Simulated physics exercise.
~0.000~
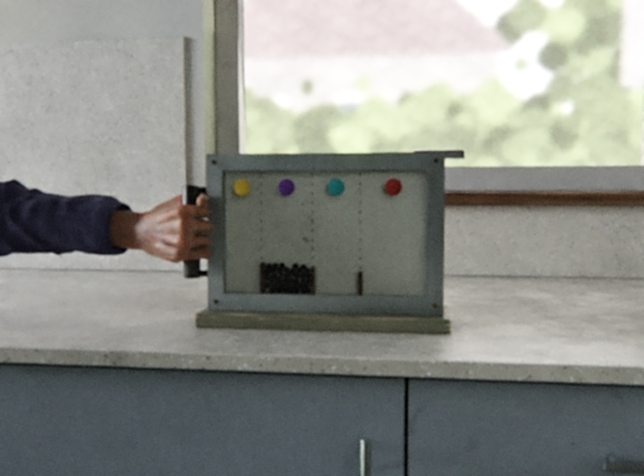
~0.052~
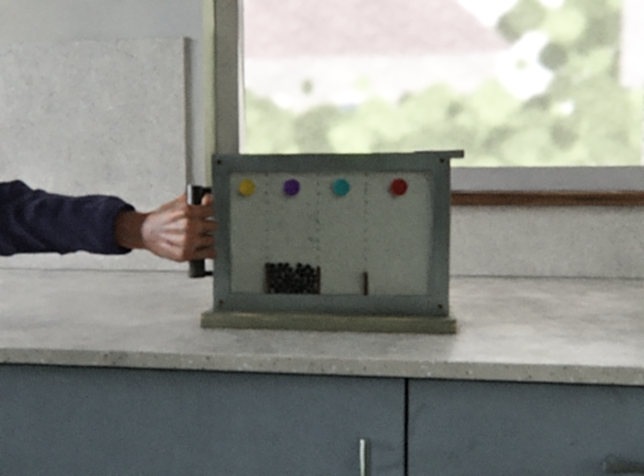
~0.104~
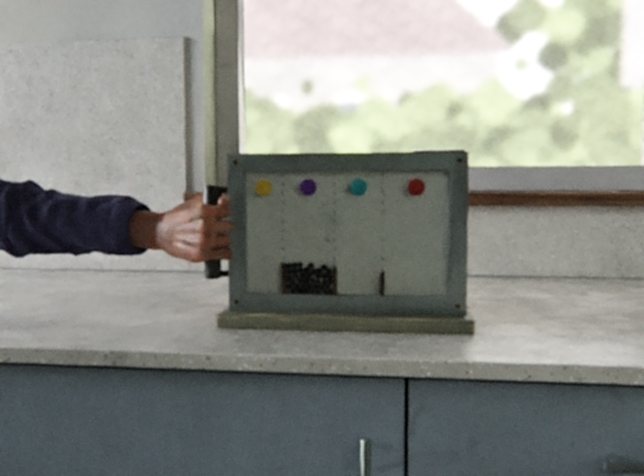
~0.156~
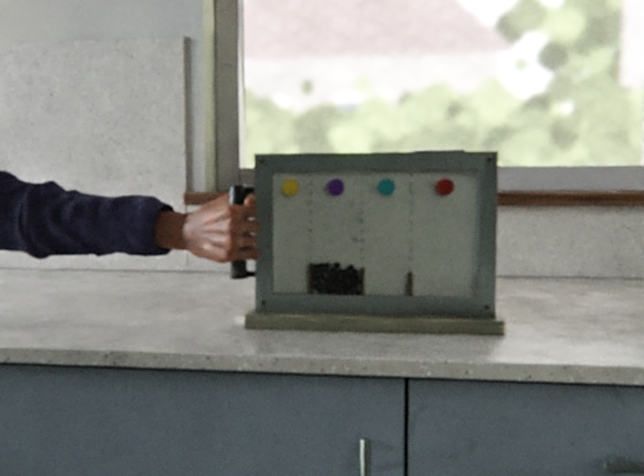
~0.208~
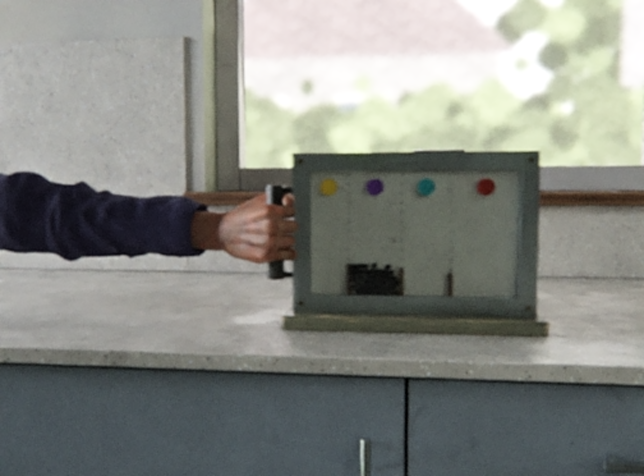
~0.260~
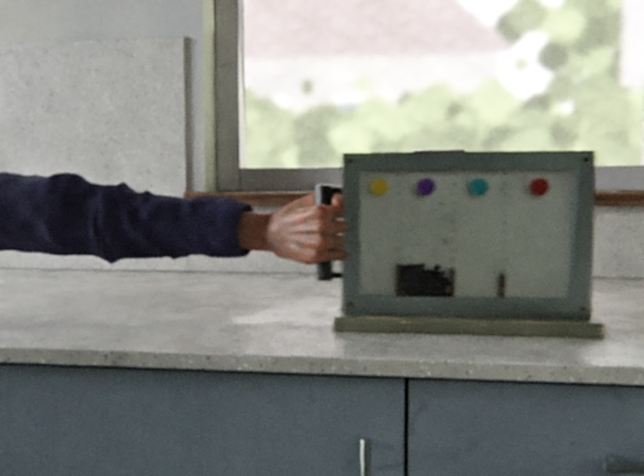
A shallow upright tray with coloured stickers and a low pile of black beads slid to the right along the counter, pushed by a hand gripping the handle on its left side.
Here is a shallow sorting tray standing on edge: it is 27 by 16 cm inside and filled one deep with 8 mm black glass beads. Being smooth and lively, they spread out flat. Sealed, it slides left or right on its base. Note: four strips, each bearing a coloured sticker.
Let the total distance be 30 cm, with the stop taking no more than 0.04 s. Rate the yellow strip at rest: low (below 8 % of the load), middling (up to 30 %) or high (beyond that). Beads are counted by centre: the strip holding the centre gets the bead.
Looking at the yellow strip, I'd call it close to empty.
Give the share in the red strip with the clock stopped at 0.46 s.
About 10 percent of the load.
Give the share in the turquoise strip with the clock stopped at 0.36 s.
The share there is around 0 percent.
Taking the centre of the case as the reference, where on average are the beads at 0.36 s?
Left: About 4 cm; below: About 6 cm.
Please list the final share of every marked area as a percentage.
At the end, red strip holds 10, purple strip holds 80, turquoise strip holds 10 and yellow strip holds 0.
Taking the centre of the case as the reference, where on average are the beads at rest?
Some 3 cm left and 7 cm below.
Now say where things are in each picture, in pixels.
At its start; about 40 beads; beads' middle (288, 279); highest (282, 265); red (393, 187), purple (287, 187), turquoise (336, 187), yellow (242, 187), in the first picture.
In the second picture, 1 cm to the right; beads' middle (294, 279); highest (287, 265).
In the third picture, 3 cm to the right; beads' middle (309, 279); highest (300, 265); wall ends (383, 274), (335, 269), (284, 265).
In the fourth picture, 6 cm to the right; beads' middle (336, 280); highest (327, 265).
In the fifth picture, 12 cm to the right; beads' middle (375, 280); highest (374, 266).
In the sixth picture, 18 cm to the right; beads' middle (425, 281); highest (422, 266); red (540, 187), purple (427, 187), turquoise (479, 187), yellow (379, 187).
By 0.36 s, it is 30 cm to the right; the beads' middle is 4 cm left of and 6 cm below the centre; purple 100 %.
By 0.46 s, it is 30 cm to the right; the beads' middle is 3 cm left of and 6 cm below the centre; red 10 %, purple 80 %, turquoise 10 %.
By 0.61 s, it is 30 cm to the right; the beads' middle is 3 cm left of and 6 cm below the centre; red 10 %, purple 80 %, turquoise 10 %.
At rest by 1.9 s, it is 30 cm to the right; red 10 %, purple 80 %, turquoise 10 %, yellow 0 %.
